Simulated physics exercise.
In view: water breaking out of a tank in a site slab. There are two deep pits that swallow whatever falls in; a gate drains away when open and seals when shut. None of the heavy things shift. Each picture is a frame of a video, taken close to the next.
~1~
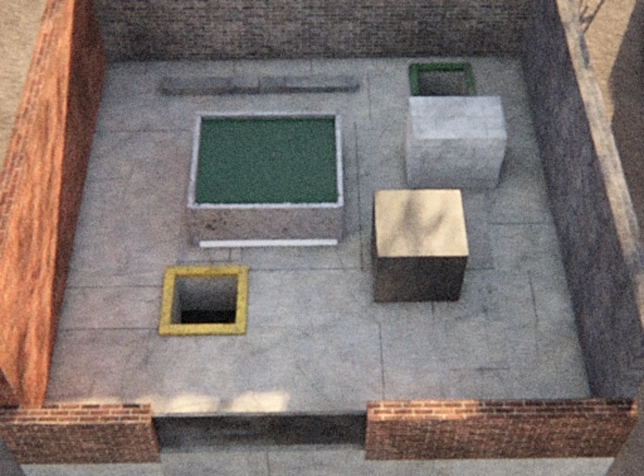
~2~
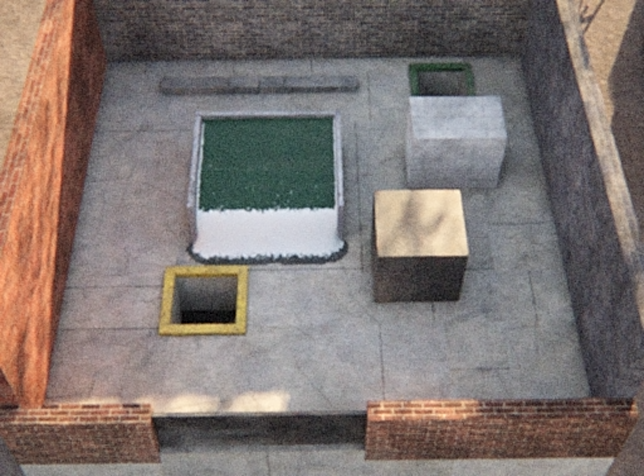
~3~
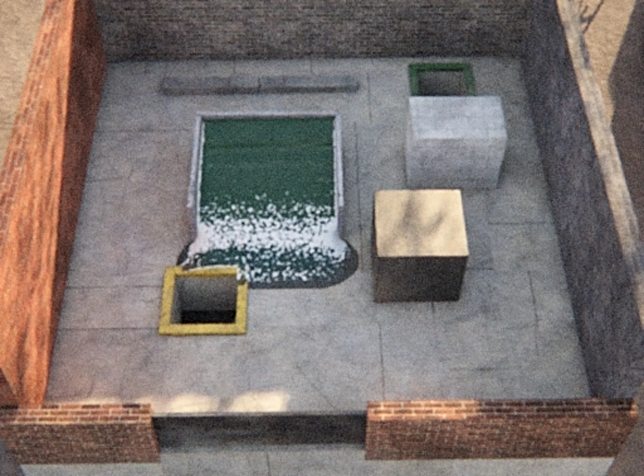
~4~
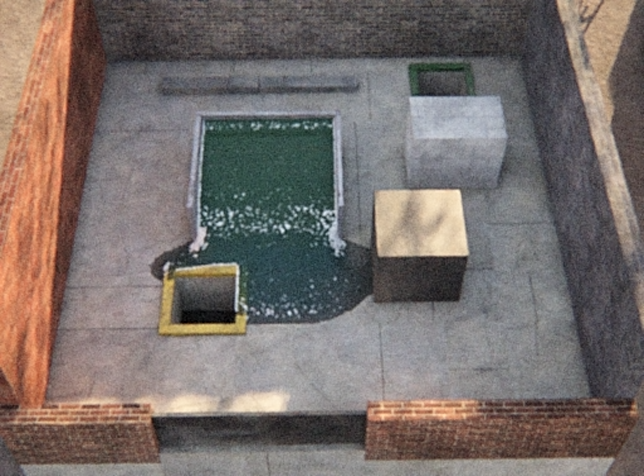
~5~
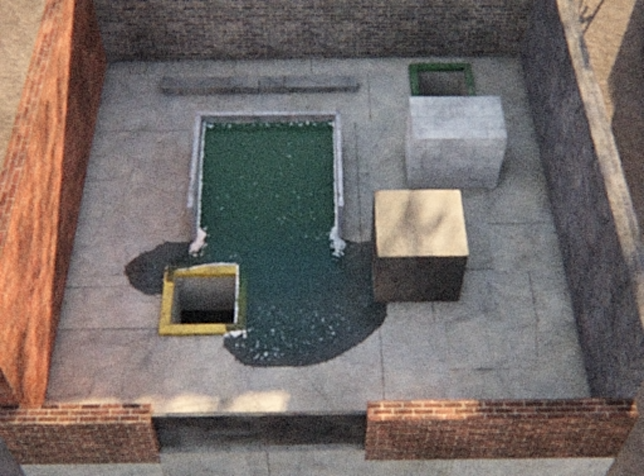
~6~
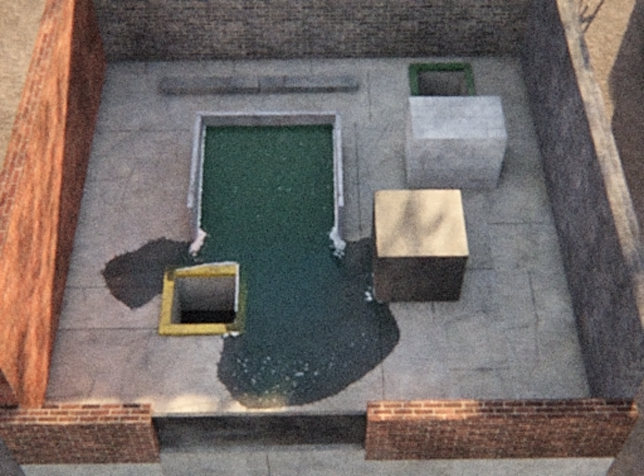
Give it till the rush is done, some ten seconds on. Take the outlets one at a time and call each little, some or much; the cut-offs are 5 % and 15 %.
In order: The gate catches little; the yellow pit catches much; the green pit catches little.
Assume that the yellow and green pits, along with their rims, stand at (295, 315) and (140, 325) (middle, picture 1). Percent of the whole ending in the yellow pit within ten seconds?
Roughly 35 per cent ends up in the yellow pit.
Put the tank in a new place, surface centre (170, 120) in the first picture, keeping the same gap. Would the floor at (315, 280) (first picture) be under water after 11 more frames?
Soaked.
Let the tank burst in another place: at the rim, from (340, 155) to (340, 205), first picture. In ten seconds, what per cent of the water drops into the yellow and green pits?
The yellow pit takes 0 per cent and the green pit 8 per cent.
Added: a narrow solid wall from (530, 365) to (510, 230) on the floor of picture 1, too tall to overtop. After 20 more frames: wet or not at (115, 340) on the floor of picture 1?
Submerged.
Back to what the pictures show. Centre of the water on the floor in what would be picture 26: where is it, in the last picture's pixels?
The centre of mass sits at about (300, 329).
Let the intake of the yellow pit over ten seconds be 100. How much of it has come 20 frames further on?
It works out at roughly 90 percent of the ten-second total.
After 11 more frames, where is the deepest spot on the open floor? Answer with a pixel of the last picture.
Around (329, 418).
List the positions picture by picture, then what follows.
In the first frame, the open tank at (267, 162) is whole and still.
In the second frame, water pours out at (267, 228) and has run to (343, 245).
In the third frame, the front is at (349, 270), out from the gap at (267, 230).
In the fourth frame, water pours out at (267, 231) and has run to (359, 296).
In the fifth frame, the front is at (323, 356), out from the gap at (267, 232).
In the sixth frame, water pours out at (267, 232) and has run to (294, 400).
A moment on, water covers 25 % of the floor; the gate 0 %, the yellow pit 15 %, the green pit 0 %.
Next, water covers 30 % of the floor; the gate 0 %, the yellow pit 22 %, the green pit 0 %.
Then, water covers 45 % of the floor; the gate 0 %, the yellow pit 26 %, the green pit 0 %.
Later, water covers 70 % of the floor; the gate 0 %, the yellow pit 28 %, the green pit 0 %.
In the end, water covers 90 % of the floor; the gate 0 %, the yellow pit 28 %, the green pit 0 %.
